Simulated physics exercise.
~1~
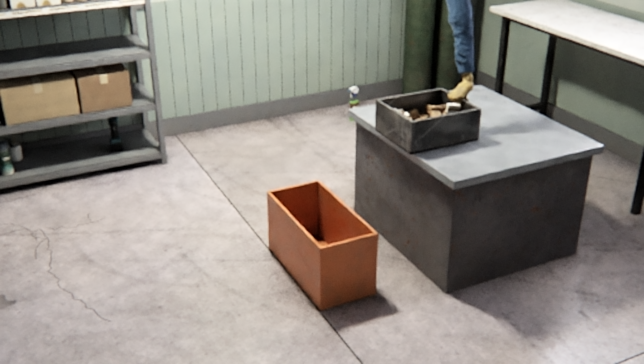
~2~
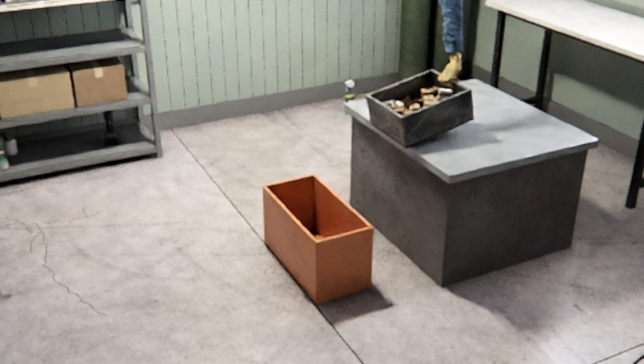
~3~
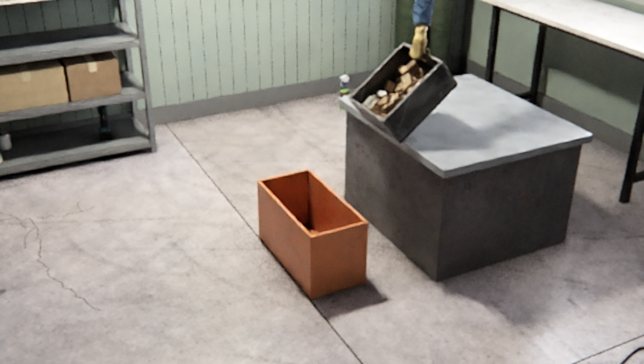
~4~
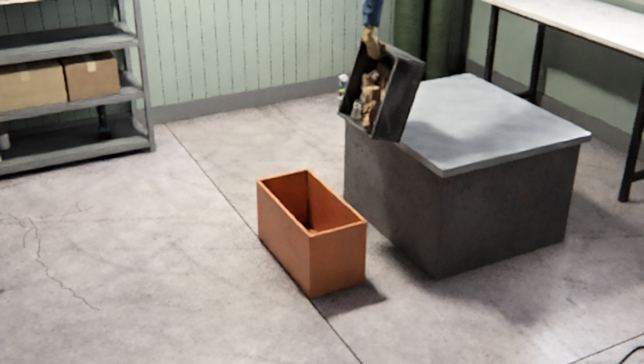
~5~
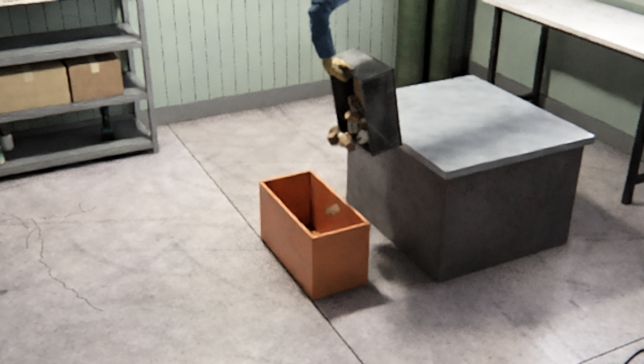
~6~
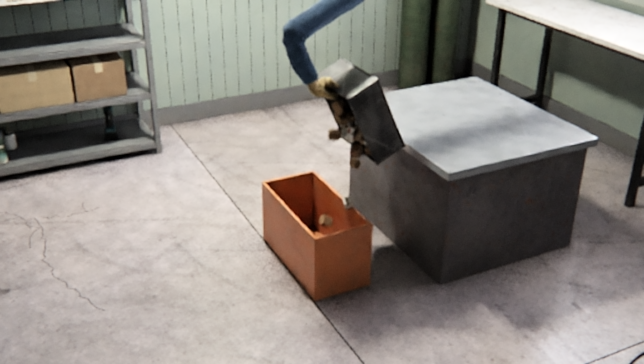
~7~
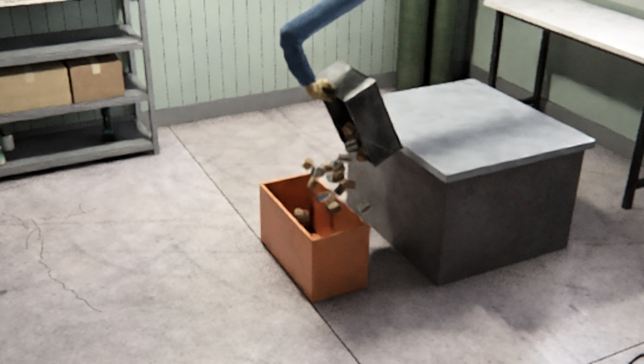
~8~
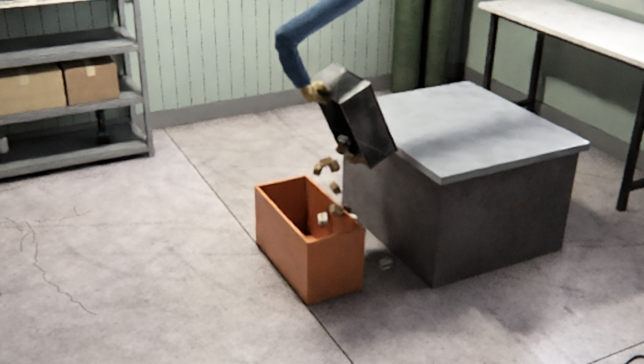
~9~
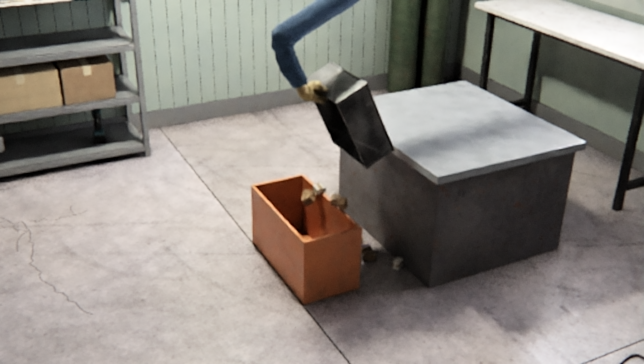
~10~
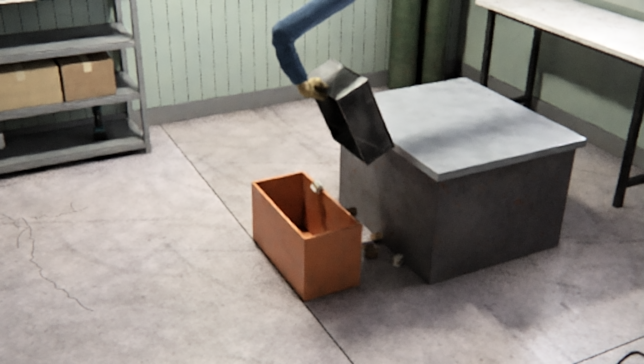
A blue-sleeved arm with a gloved hand grips a black crate of small brownish parcels on a grey-topped dark bench, seen from above in a workshop with green panelled walls and shelves at left. An empty orange bin stands on the concrete floor, left of the bench. The hand lifts and tips the crate leftward over the bench's edge until it points steeply down. Parcels tumble out, a few at first, then in a thick cluster. Most drop into the bin, while several land on the floor between it and the bench, and the crate stays held upturned above.
